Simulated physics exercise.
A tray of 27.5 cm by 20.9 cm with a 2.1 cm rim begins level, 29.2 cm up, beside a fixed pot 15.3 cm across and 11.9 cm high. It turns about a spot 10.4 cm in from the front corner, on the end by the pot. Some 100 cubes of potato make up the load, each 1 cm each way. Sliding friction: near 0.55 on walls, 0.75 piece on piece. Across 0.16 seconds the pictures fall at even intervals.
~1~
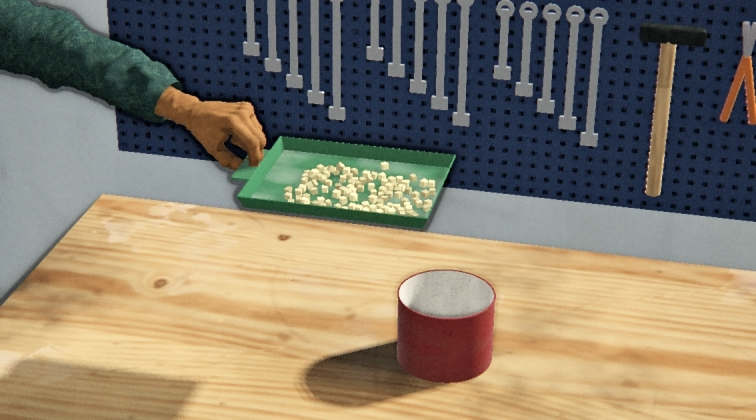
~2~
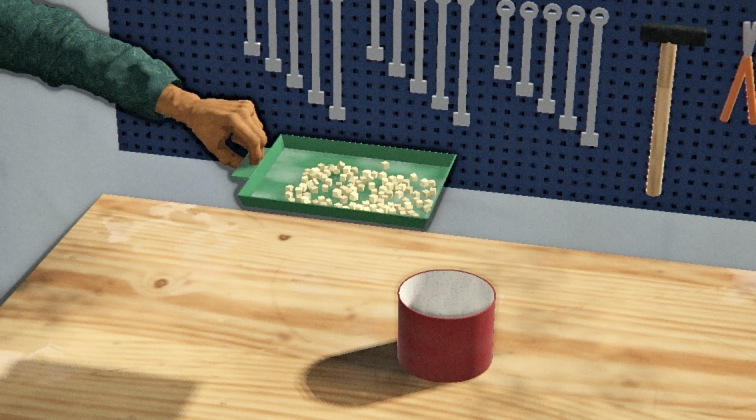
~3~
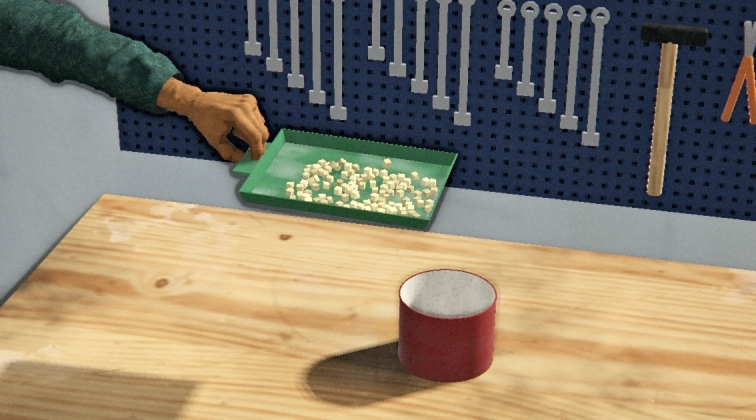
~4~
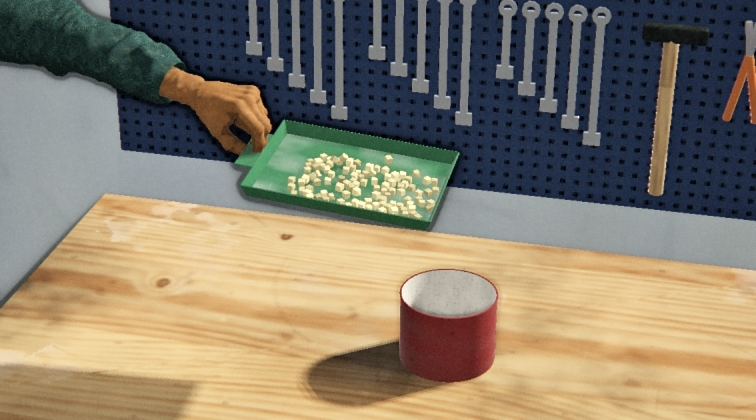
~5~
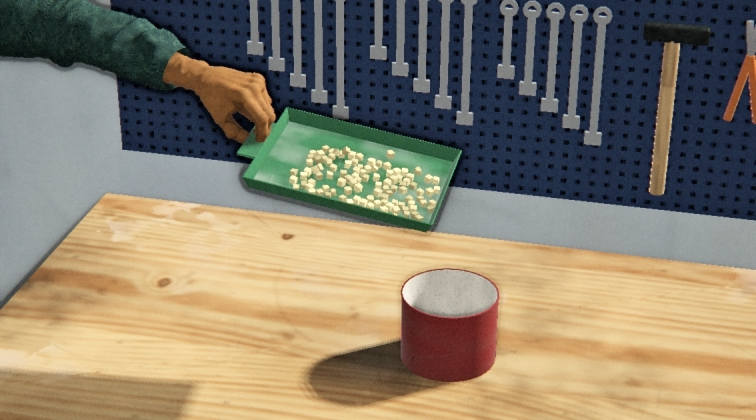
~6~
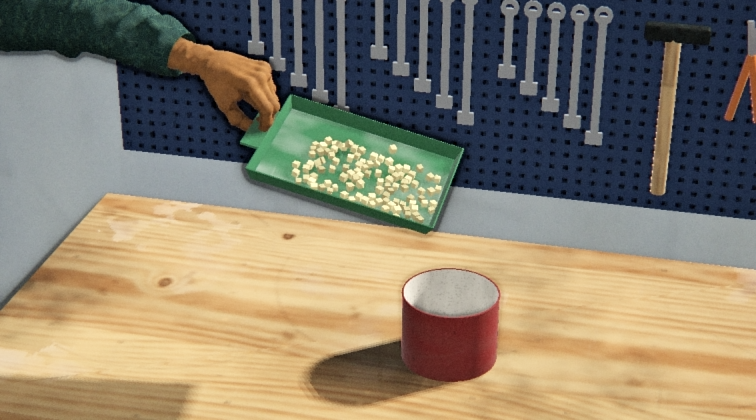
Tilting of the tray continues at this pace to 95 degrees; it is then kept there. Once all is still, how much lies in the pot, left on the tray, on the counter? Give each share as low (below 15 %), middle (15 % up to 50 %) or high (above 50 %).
Pot - low, tray - low, counter - high.
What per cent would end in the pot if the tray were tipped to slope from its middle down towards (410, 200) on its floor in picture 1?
30 %.
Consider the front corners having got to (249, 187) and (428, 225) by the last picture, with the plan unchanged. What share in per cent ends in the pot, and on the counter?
You'd end with pot at 5 and counter at 95.
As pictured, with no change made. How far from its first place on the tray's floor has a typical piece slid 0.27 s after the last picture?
3 cm.
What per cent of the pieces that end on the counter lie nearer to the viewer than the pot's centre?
Share: Some 100 %.
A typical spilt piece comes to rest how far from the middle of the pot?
Distance: Some 20 cm.
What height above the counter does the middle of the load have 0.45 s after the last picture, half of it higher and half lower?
Some 28 cm.
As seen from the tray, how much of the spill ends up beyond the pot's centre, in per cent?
About 80 %.
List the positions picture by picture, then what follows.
In the first frame, tray tilt 0 degrees, front corners at (244, 195) and (423, 216); middle of the pieces at (361, 189); pot at (447, 293).
In the second frame, tray tilt 1 degrees, front corners at (244, 193) and (423, 216); middle of the pieces at (361, 188).
In the third frame, tray tilt 3 degrees, front corners at (245, 189) and (425, 217); middle of the pieces at (362, 186).
In the fourth frame, tray tilt 6 degrees, front corners at (247, 183) and (426, 218), lowest corner right front; middle of the pieces at (364, 183).
In the fifth frame, tray tilt 10 degrees, front corners at (250, 175) and (428, 221), lowest corner right front; middle of the pieces at (366, 178).
In the sixth frame, tray tilt 15 degrees, front corners at (252, 167) and (429, 223), lowest corner right front; middle of the pieces at (368, 174); pot at (451, 292).
Then, 0.27 s after the last picture, tilt 55 degrees; the tray holds 100 %, the pot 0 %.
Then, 0.45 s after the last picture, tilt 82 degrees; the tray holds 85 %, the pot 0 %.
Then, 0.75 s after the last picture, tilt 95 degrees; the tray holds 0 %, the pot 5 %.
In the end, pot 5 %, tray 0 %, counter 95 %.
